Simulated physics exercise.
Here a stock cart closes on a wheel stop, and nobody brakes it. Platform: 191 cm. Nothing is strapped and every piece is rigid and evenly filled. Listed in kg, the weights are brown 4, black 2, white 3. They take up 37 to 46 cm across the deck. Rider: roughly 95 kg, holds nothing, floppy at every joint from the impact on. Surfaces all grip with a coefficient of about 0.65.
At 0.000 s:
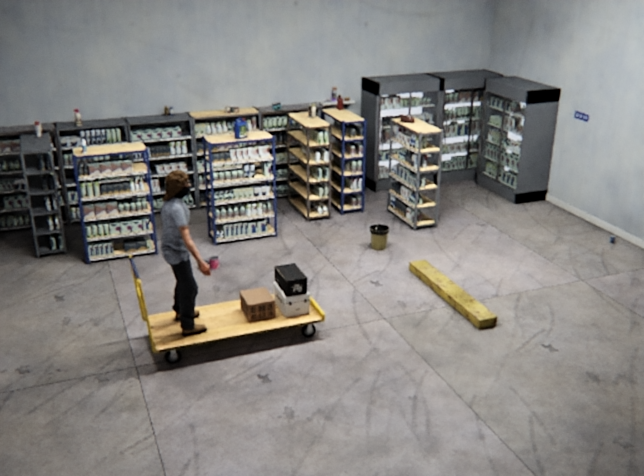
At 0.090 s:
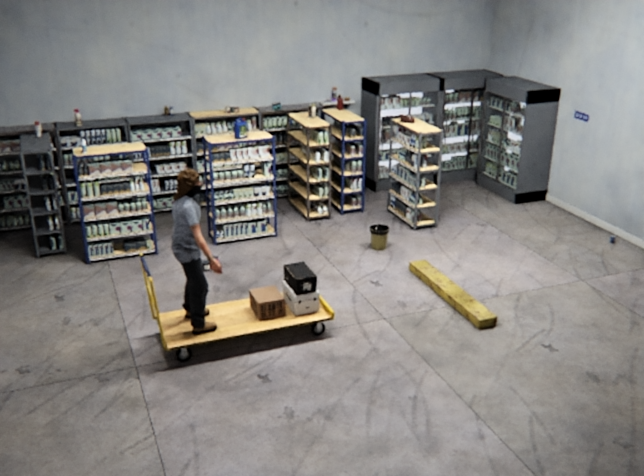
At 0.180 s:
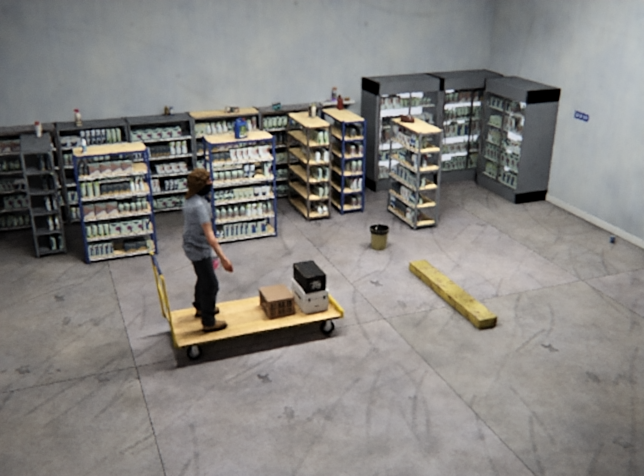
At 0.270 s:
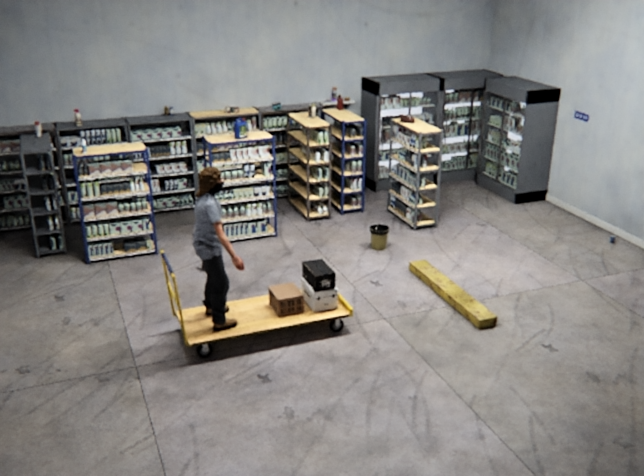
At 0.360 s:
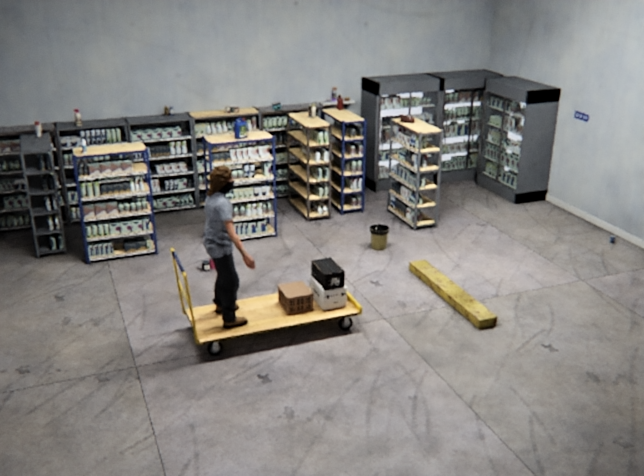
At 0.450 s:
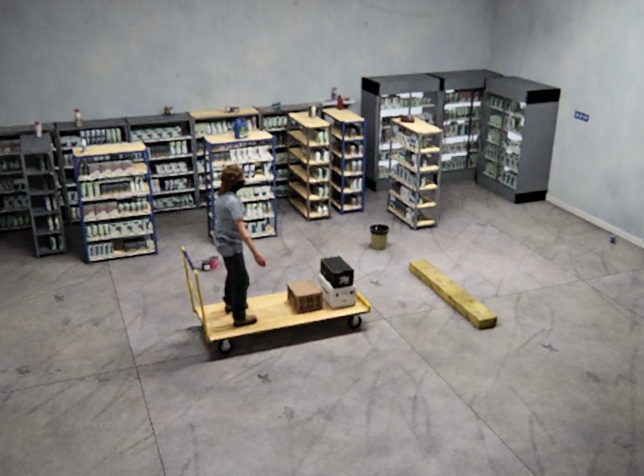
Flatbed cart carrying a standing person, a brown box and a black box rolling slowly rightward across a concrete floor past stocked shelves.
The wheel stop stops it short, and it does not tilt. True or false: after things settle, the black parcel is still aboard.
True.
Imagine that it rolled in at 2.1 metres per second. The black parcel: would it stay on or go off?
Then the black one would not stay put.
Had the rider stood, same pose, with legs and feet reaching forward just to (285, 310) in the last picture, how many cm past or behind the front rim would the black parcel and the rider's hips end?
The black one would stop 40 cm behind the front rim and the hips 120 cm behind it.
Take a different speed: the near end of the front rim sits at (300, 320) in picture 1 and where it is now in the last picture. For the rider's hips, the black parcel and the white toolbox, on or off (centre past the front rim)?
Hips - kept, black - dropped, white - kept.
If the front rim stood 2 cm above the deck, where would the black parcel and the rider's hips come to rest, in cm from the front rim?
The black item would end 10 cm behind the front rim, and the hips 120 cm behind it.
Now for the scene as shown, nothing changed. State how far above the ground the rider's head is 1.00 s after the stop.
Some 60 cm up.
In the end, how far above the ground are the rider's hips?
Roughly 60 cm.
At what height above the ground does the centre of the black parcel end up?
Its centre ends some 60 cm up.
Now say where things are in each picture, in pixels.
Black parcel (291, 280), brown crate (258, 304), rim corner (324, 319); 187 cm still to roll, in the first frame.
Black parcel (300, 278), brown crate (267, 303), rim corner (333, 317); 175 cm still to roll, in the second frame.
Black parcel (309, 277), brown crate (277, 301), rim corner (343, 315); 164 cm still to roll, in the third frame.
Black parcel (319, 275), brown crate (286, 299), rim corner (352, 313); 152 cm still to roll, in the fourth frame.
Black parcel (328, 273), brown crate (295, 298), rim corner (361, 312); 140 cm still to roll, in the fifth frame.
Black parcel (337, 272), brown crate (305, 296), rim corner (370, 310); 128 cm still to roll. Speed about 1.3 m/s, in the sixth frame.
The wheels strike at 1.43 s.
After 1.98 s the black parcel is 13 cm behind the rim, tilted 0°, near (441, 255) in the last picture's view.
After 2.43 s the black parcel is 13 cm behind the rim, tilted 0°, near (441, 255) in the last picture's view.
Final state at 2.6 s, nothing is past the rim; behind it, brown crate, black parcel, white toolbox and the rider's hips.
